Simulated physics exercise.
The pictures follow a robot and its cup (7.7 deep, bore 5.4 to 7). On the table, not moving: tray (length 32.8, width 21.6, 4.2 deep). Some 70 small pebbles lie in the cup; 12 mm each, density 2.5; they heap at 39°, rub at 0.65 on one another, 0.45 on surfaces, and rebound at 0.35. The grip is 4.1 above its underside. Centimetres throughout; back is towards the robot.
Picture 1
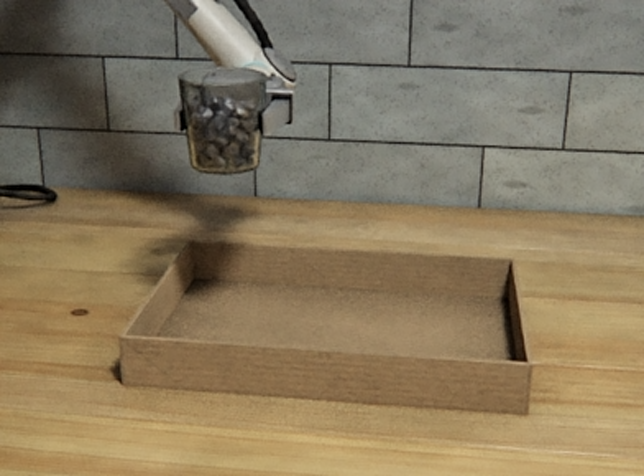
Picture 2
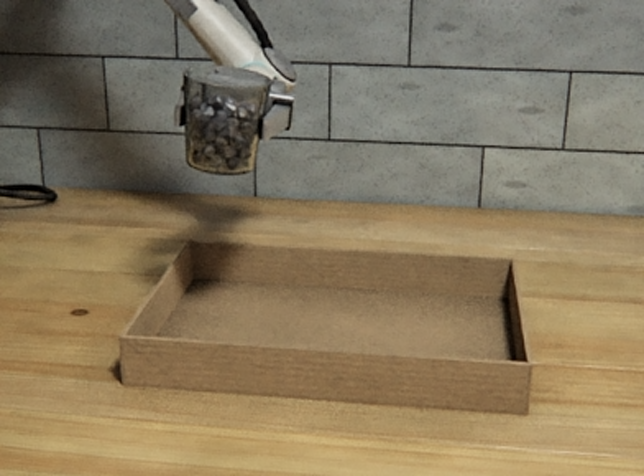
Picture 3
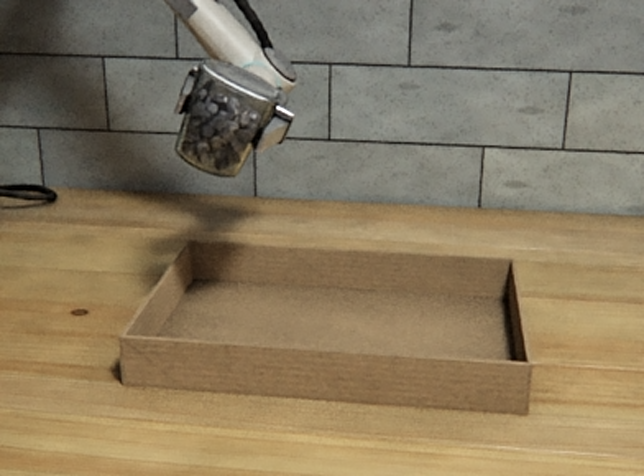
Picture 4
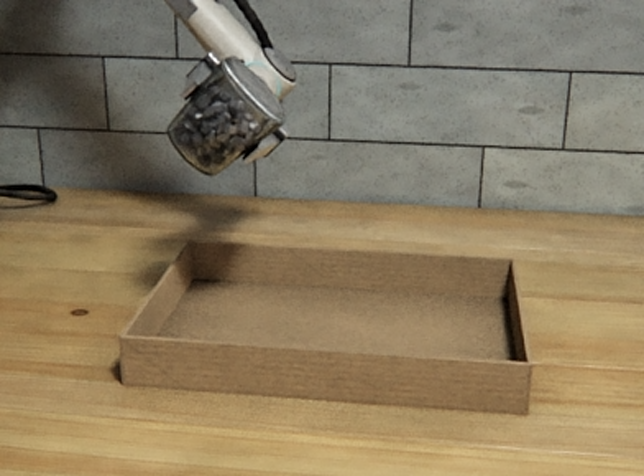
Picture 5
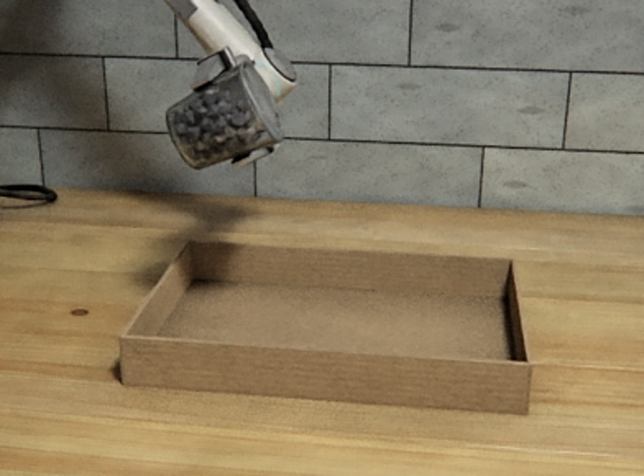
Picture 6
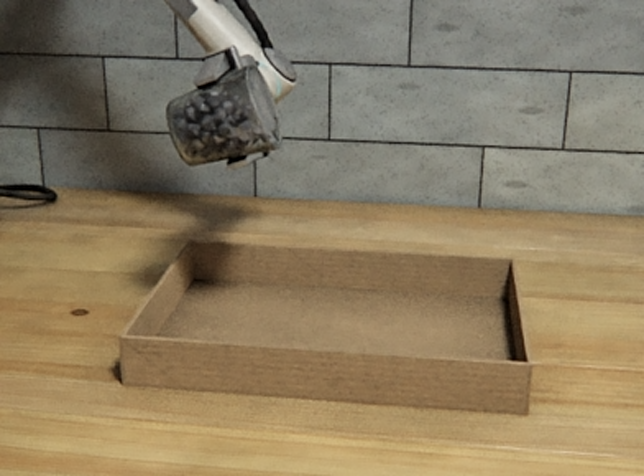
A robot arm held a clear cup of small dark pebbles above an open cardboard box on a wooden table, then steadily tilted the cup well over onto its side, the pebbles still inside.
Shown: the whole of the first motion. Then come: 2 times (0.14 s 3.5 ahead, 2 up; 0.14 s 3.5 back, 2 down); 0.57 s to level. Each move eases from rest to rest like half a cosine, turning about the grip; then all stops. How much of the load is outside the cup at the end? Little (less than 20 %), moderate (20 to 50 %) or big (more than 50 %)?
Outside the cup the share is moderate, 20 to 50 %.
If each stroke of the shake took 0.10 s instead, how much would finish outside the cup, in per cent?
Then about 75 per cent.
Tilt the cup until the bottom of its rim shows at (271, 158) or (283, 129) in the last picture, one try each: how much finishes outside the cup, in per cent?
Some 90 and 10 per cent.
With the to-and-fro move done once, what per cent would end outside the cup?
It would be near 15 per cent.
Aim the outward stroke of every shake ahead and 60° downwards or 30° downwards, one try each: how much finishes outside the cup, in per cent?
Some 0 and 5 per cent.
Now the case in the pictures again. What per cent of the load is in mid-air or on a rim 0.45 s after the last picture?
Roughly 0 per cent.
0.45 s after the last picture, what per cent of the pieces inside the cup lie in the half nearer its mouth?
Some 65 per cent.
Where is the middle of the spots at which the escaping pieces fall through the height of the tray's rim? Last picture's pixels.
Near (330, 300).
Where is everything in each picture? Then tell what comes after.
In the first frame, cup middle at (224, 123), level; upper third of the load around (219, 116), from x 195 to 255, top at y 105; 74 in the cup.
In the second frame, cup middle at (224, 123), tilted 7° forward; upper third of the load around (220, 115), from x 195 to 255, top at y 105.
In the third frame, cup middle at (223, 123), tilted 24° forward; upper third of the load around (217, 114), from x 185 to 255, top at y 95.
In the fourth frame, cup middle at (222, 122), tilted 46° forward; upper third of the load around (214, 111), from x 180 to 250, top at y 90.
In the fifth frame, cup middle at (222, 121), tilted 63° forward; upper third of the load around (210, 109), from x 180 to 245, top at y 95.
In the sixth frame, cup middle at (221, 121), tilted 70° forward; upper third of the load around (212, 110), from x 180 to 265, top at y 100; 74 in the cup.
Then, 0.45 s after the last picture, tilted 70° forward, highest piece 23 above the table; 65 in the cup, 9 in the tray.
Then, 0.90 s after the last picture, tilted 24° forward, highest piece 23 above the table; 52 in the cup, 22 in the tray.
Then, 1.33 s after the last picture, level, highest piece 22 above the table; 52 in the cup, 22 in the tray.
Then, 2.38 s after the last picture, level, highest piece 22 above the table; 52 in the cup, 22 in the tray.
Final count, 52 in the cup, 22 in the tray. That is 30 % outside the cup.
